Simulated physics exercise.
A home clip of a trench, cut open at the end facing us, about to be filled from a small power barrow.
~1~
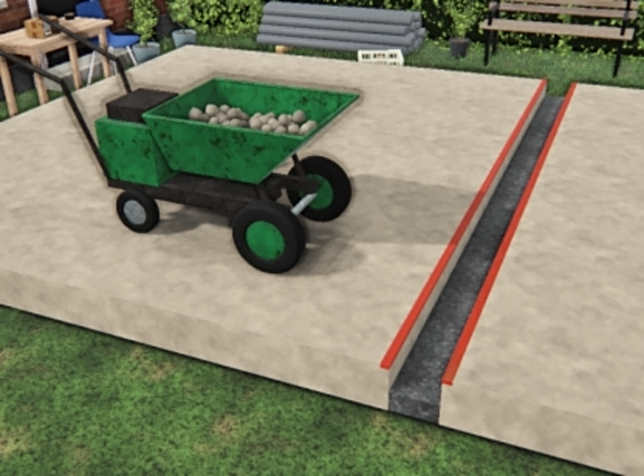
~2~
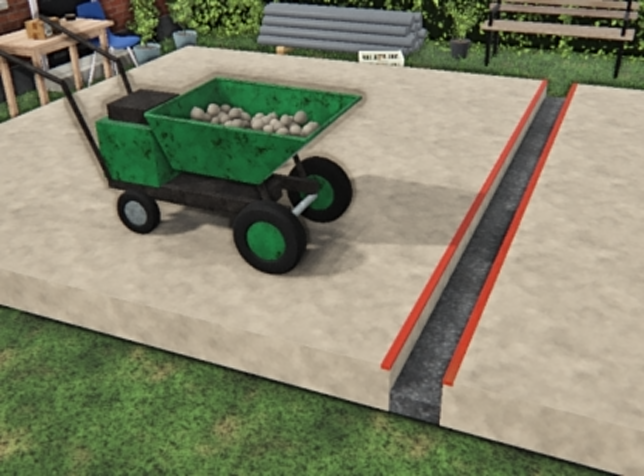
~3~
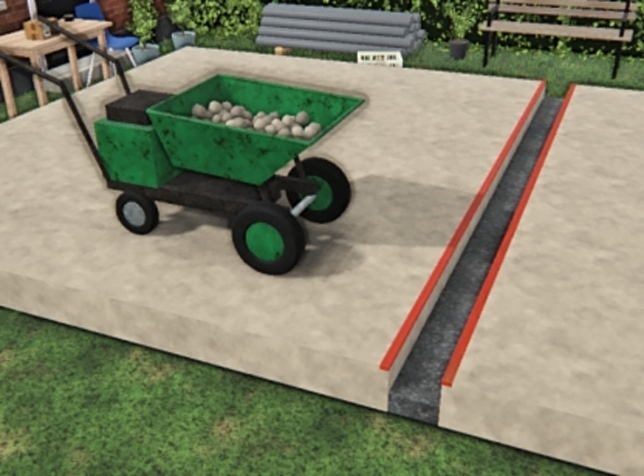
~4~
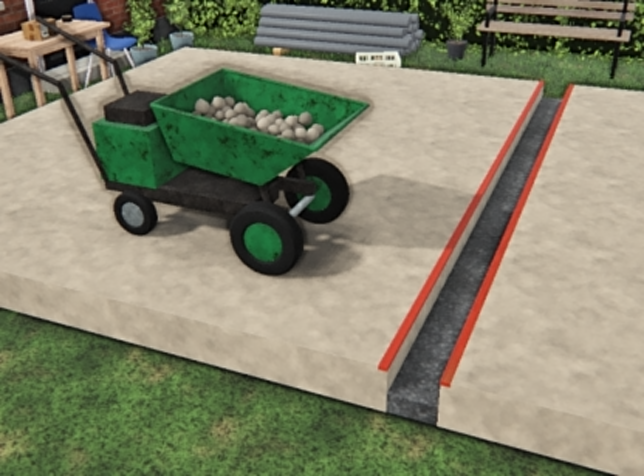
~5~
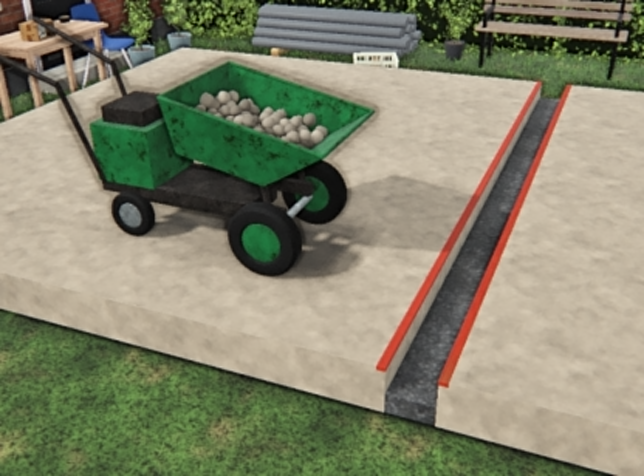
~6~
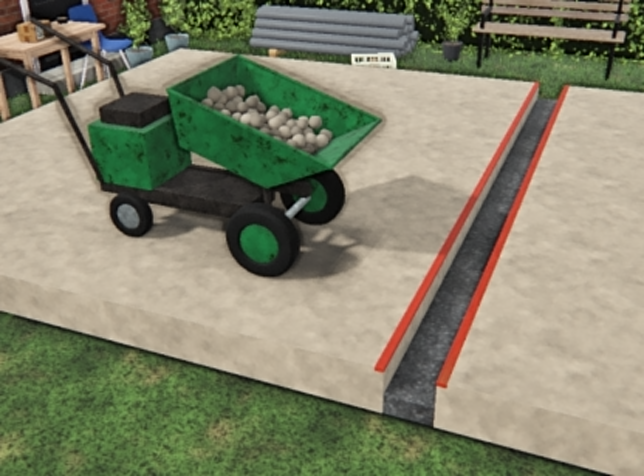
On a patio beside a narrow trench, a green barrow's skip of pebbles tilts gradually rightward.
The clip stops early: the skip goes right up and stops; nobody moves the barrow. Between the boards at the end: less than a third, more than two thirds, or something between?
The trench takes from one third to two thirds.
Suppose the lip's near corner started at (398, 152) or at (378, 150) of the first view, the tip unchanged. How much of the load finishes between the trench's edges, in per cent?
About 0 and 30 per cent.
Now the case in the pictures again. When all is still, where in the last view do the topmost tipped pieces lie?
Near (423, 257).
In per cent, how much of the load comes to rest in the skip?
About 20 per cent.
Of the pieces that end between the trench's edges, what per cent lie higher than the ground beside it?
About 5 per cent.
Just after the last frame, skip tipped steeply; every one in the skip.
A moment on, skip tipped right over; roughly half in the skip; roughly a third short of the trench; roughly a quarter in or heaped over the trench.
Further on, skip tipped right over; roughly a quarter in the skip; roughly a third short of the trench; roughly half in or heaped over the trench; just a few beyond it.
When it is over, skip tipped right over; roughly a quarter in the skip; roughly a third short of the trench; roughly half in or heaped over the trench; just a few beyond it.
